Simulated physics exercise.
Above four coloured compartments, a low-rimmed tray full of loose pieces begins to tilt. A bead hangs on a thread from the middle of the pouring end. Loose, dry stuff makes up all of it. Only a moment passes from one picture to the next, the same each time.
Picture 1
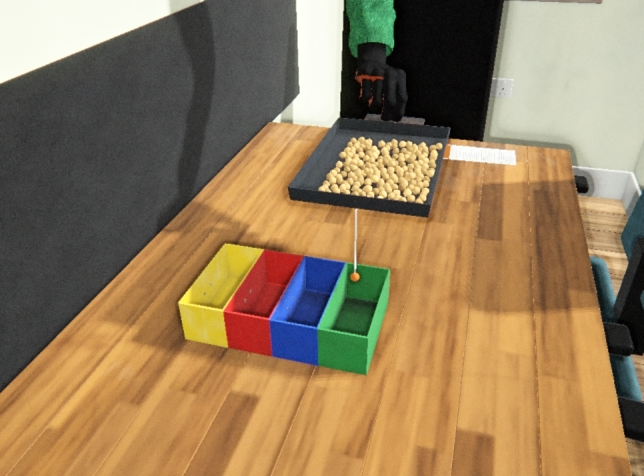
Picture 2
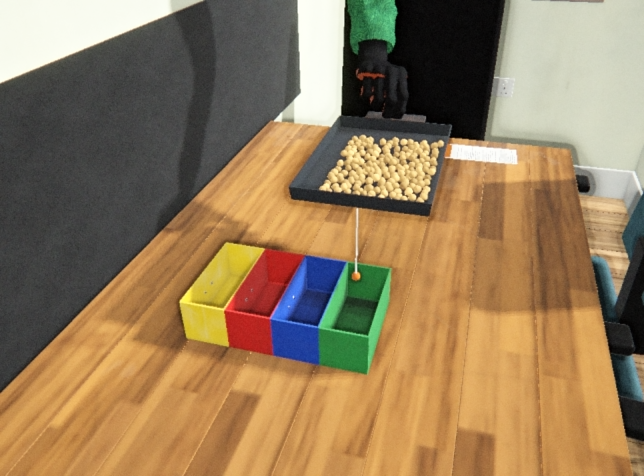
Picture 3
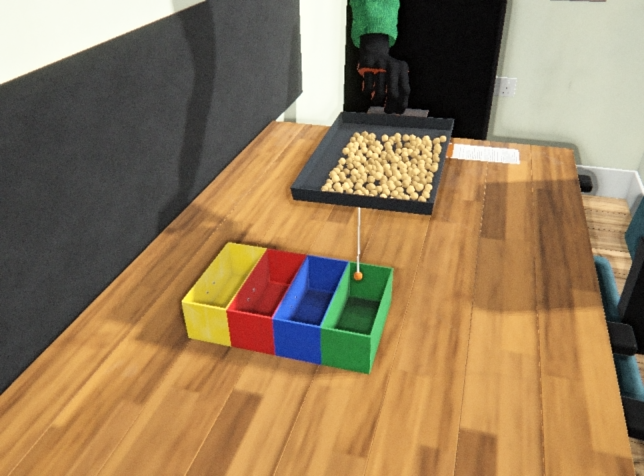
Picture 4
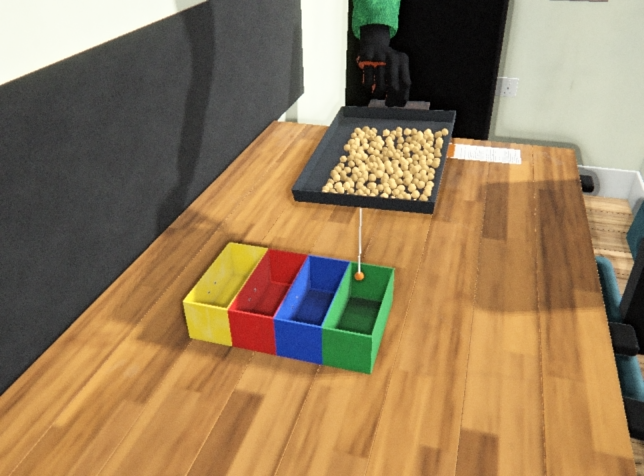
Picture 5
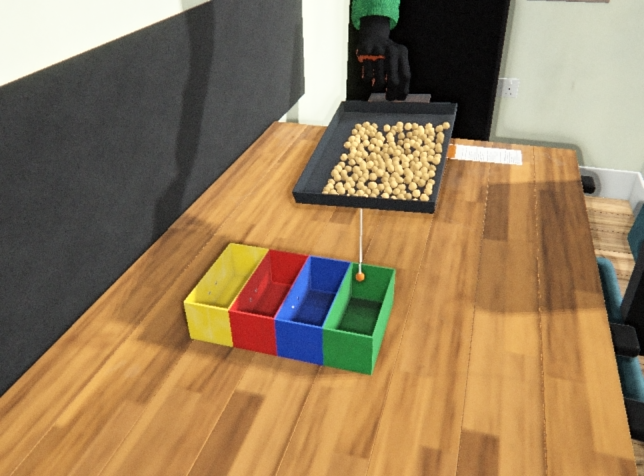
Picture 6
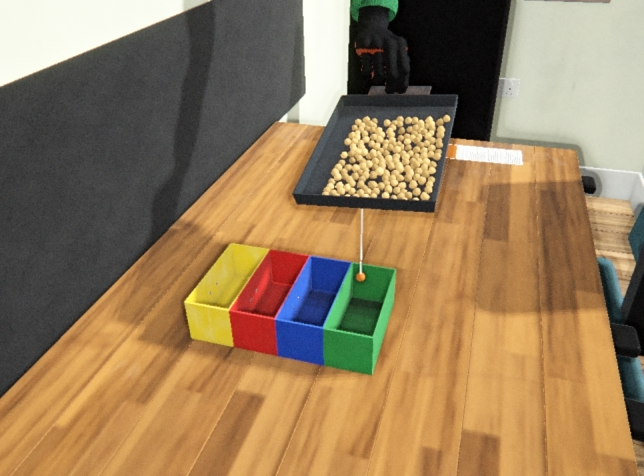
A dark tray of chickpeas tilts slightly toward four coloured compartments as its far end rises.
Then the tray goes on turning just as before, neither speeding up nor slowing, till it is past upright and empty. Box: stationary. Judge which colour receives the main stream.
Receiving the main stream: Blue.
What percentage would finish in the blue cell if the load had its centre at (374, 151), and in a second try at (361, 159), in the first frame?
Near 60 per cent and near 60 per cent.
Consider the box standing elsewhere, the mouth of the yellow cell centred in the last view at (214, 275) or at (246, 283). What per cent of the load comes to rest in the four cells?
First placement near 90 percent, second near 100 percent.
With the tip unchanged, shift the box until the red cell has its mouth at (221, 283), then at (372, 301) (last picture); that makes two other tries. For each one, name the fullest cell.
At the first place the cell in green, at the second that yellow cell.
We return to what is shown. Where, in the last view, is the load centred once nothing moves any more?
I'd place the middle at about (315, 333).
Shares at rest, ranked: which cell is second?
The answer is the green one.
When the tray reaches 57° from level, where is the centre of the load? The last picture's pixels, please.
Load centre: Approx. (354, 160).
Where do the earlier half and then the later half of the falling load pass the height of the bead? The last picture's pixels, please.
For the early half I get (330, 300), and for the late half (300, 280).
Soon after the last picture, tray tipped steeply; all on the tray.
A little later, tray tipped right over; nearly all on the tray; a stray few in the blue cell.
Later still, tray tipped past a quarter turn; about half in the blue cell; about a third in the green cell; about a quarter in the red cell; a stray few in the yellow cell; a stray few falling or outside the box.
At rest, tray tipped past a quarter turn; about half in the blue cell; about a third in the green cell; about a quarter in the red cell; a stray few in the yellow cell; a stray few outside the box.
